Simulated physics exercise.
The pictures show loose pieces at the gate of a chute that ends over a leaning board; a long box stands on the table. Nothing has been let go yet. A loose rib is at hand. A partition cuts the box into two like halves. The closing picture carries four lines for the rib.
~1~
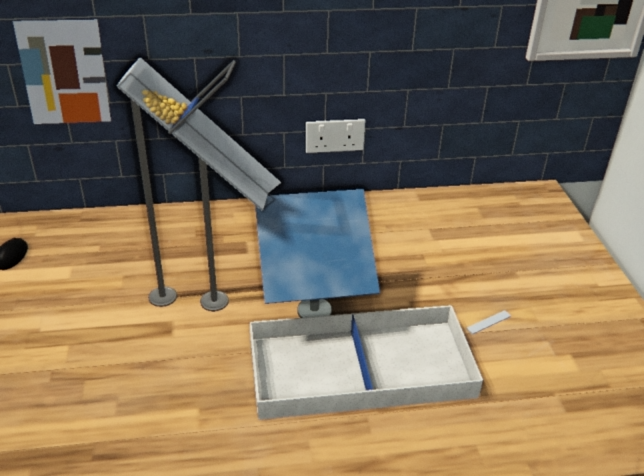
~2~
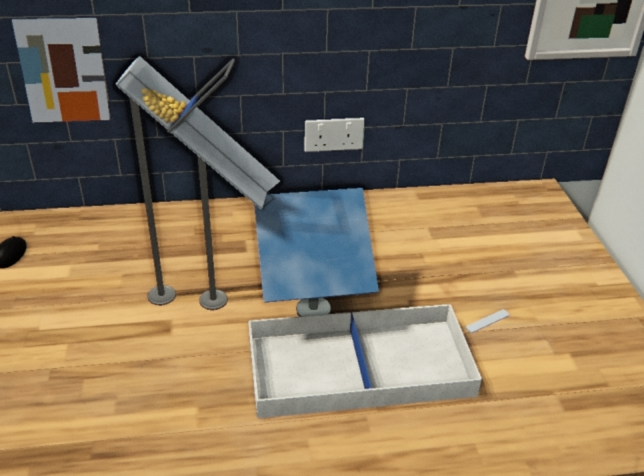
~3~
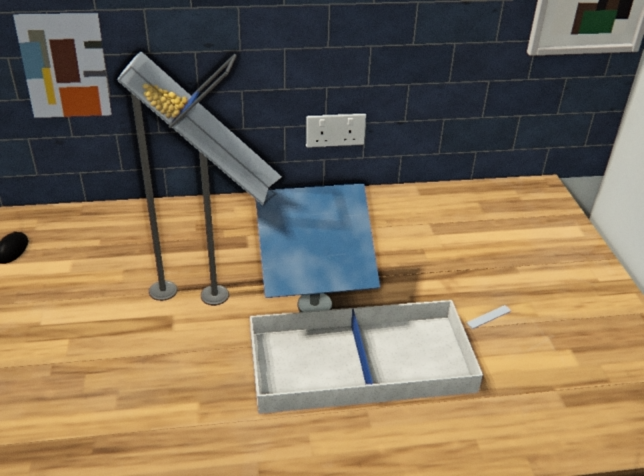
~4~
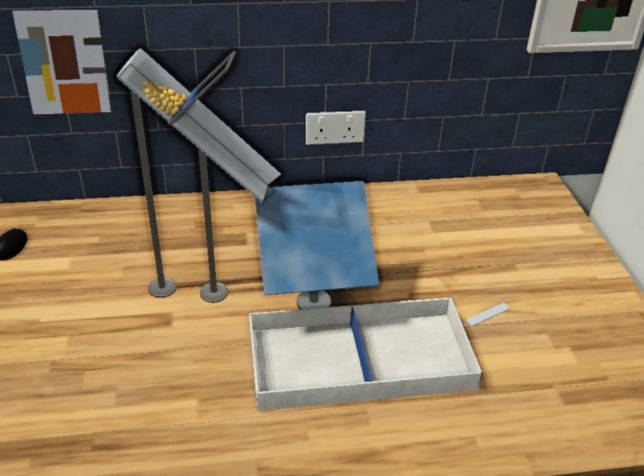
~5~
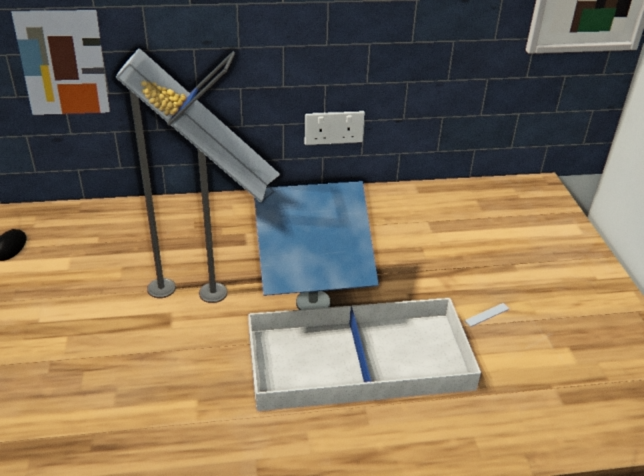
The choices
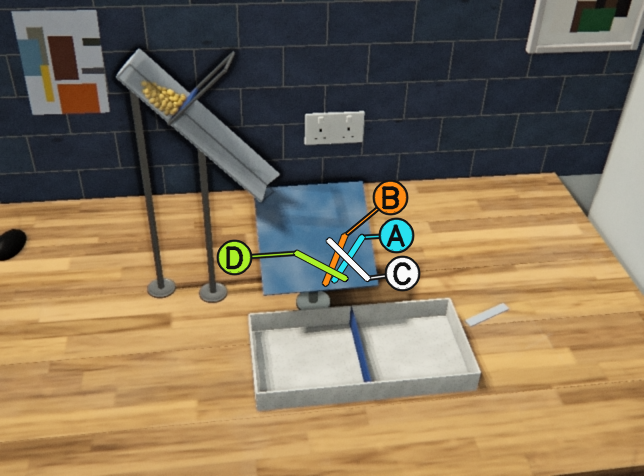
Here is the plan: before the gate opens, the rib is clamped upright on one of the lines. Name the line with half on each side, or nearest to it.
It is C.
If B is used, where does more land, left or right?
Left.
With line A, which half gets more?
More lands on the left.
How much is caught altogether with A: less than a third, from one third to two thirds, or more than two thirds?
Line A gives more than two thirds.
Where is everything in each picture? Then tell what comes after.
The first picture shows load behind the gate near (167, 107), puffed corn balls; lip of the chute near (265, 202), sloping fairly steeply.
The second picture shows middle of the board near (315, 243), tilted fairly steeply; middle of its low edge near (322, 297); of its high edge near (309, 192).
The third picture shows front corners of the box near (258, 396) and (482, 375); front end of its middle wall near (372, 385); gate still shut near (192, 101).
The fourth picture shows middle of the load near (167, 98); lip near (265, 193).
The fifth picture shows middle of the load near (166, 98); lip near (264, 194).
On the marked copy, line A from (362, 237) to (334, 280); line B from (344, 236) to (325, 283); line C from (329, 240) to (367, 278); line D from (296, 253) to (345, 278).
With A, of what is caught, all but a few in the left half, only a few in the right.
With B, of what is caught, all but a few in the left half, a small share in the right.
With C, of what is caught, close to half in the left half, close to half in the right.
With D, of what is caught, a small share in the left half, all but a few in the right.
